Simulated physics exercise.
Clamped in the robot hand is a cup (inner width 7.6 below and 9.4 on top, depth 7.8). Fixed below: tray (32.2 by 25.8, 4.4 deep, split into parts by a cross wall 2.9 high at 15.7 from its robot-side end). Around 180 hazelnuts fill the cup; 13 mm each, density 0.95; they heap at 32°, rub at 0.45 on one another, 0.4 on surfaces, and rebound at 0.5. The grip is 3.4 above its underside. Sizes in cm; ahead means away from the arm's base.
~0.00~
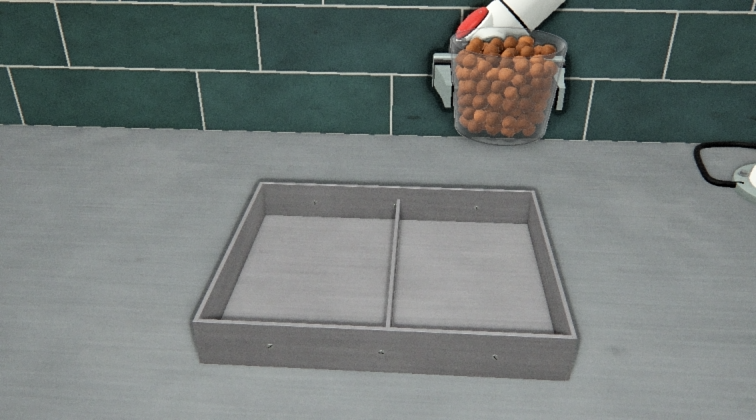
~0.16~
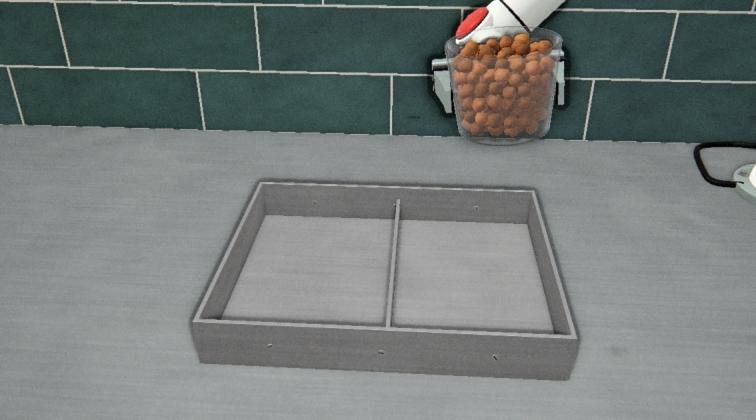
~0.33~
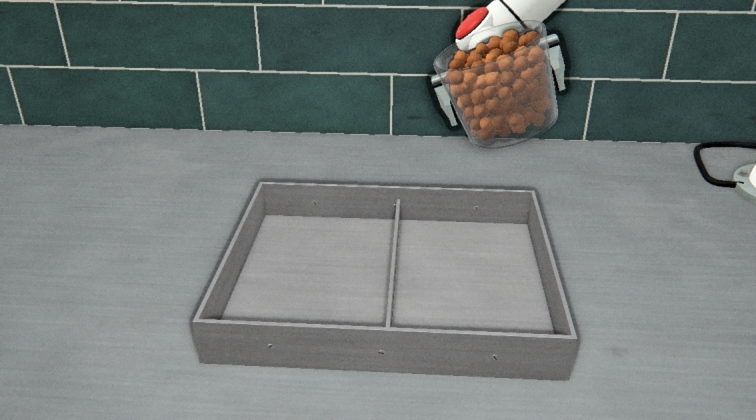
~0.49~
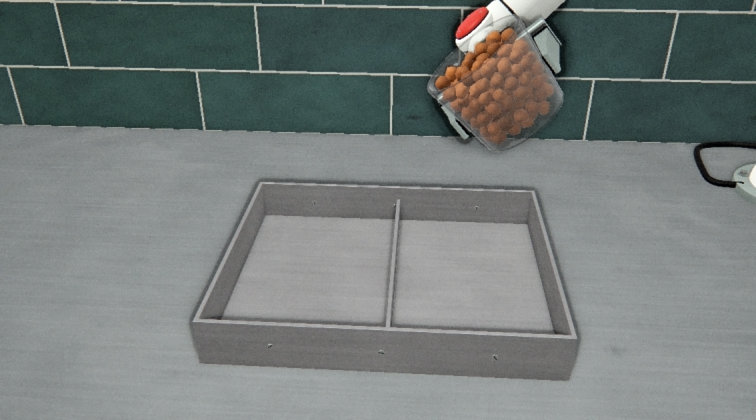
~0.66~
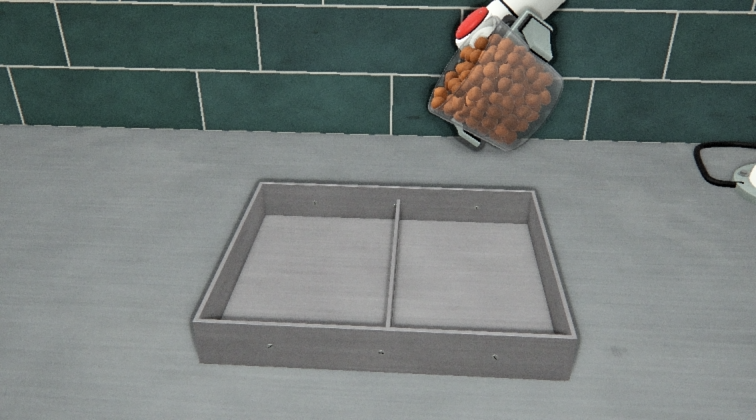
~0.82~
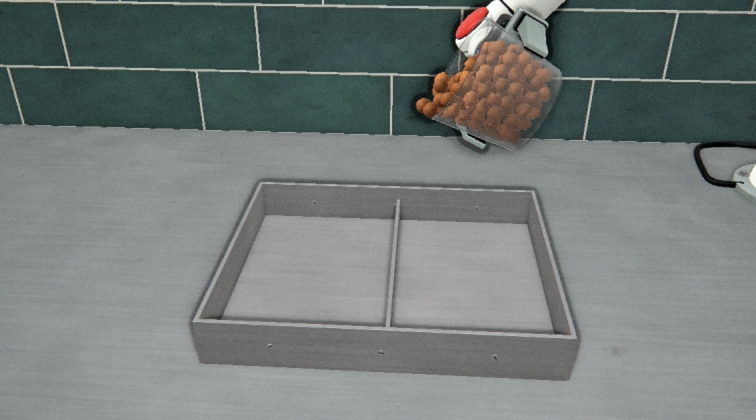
A robot hand tilting a clear cup heaped with hazelnuts steeply to the left above a grey countertop, behind an empty two-compartment tray.
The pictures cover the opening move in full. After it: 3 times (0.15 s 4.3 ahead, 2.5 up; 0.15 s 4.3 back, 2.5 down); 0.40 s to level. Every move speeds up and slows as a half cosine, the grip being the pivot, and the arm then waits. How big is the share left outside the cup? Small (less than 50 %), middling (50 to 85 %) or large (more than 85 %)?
A middling share, 50 to 85 %, ends outside the cup.
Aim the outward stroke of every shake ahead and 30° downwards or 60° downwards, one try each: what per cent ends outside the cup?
Some 35 and 15 per cent.
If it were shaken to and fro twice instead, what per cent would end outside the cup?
Then about 65 per cent.
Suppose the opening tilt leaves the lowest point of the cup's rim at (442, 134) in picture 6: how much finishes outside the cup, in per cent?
About 95 per cent.
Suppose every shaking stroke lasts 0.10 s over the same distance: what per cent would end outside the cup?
Then about 100 per cent.
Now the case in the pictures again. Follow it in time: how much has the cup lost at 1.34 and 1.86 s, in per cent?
In turn: 45, 75.
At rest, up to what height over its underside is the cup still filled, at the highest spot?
Roughly 5.5 cm.
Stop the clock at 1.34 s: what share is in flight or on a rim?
Some 6 per cent.
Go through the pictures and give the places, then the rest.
The first picture shows cup middle at (504, 88), level; upper third of the load around (506, 62), from x 460 to 550, top at y 45; 181 in the cup.
The second picture shows cup middle at (503, 88), tilted 6° forward; upper third of the load around (505, 63), from x 460 to 545, top at y 40.
The third picture shows cup middle at (501, 88), tilted 21° forward; upper third of the load around (507, 64), from x 450 to 545, top at y 35.
The fourth picture shows cup middle at (500, 89), tilted 41° forward; upper third of the load around (505, 65), from x 445 to 545, top at y 35.
The fifth picture shows cup middle at (499, 90), tilted 56° forward; upper third of the load around (503, 69), from x 440 to 545, top at y 40.
The sixth picture shows cup middle at (498, 91), tilted 62° forward; upper third of the load around (500, 71), from x 425 to 545, top at y 50; 181 in the cup.
By 1.34 s, tilted 62° forward, highest piece 24 above the table; 97 in the cup, 59 in the far-side part, 14 in the robot-side part, 11 in flight or on a rim.
By 1.86 s, tilted 45° forward, highest piece 22 above the table; 101 in the far-side part, 49 in the cup, 29 in the robot-side part, 2 in flight or on a rim.
By 2.32 s, level, highest piece 24 above the table; 102 in the far-side part, 49 in the cup, 29 in the robot-side part, 1 on the table or floor.
By 3.37 s, level, highest piece 24 above the table; 102 in the far-side part, 49 in the cup, 29 in the robot-side part, 1 on the table or floor.
Final count, 102 in the far-side part, 49 in the cup, 29 in the robot-side part, 1 on the table or floor. That is 73 % outside the cup.
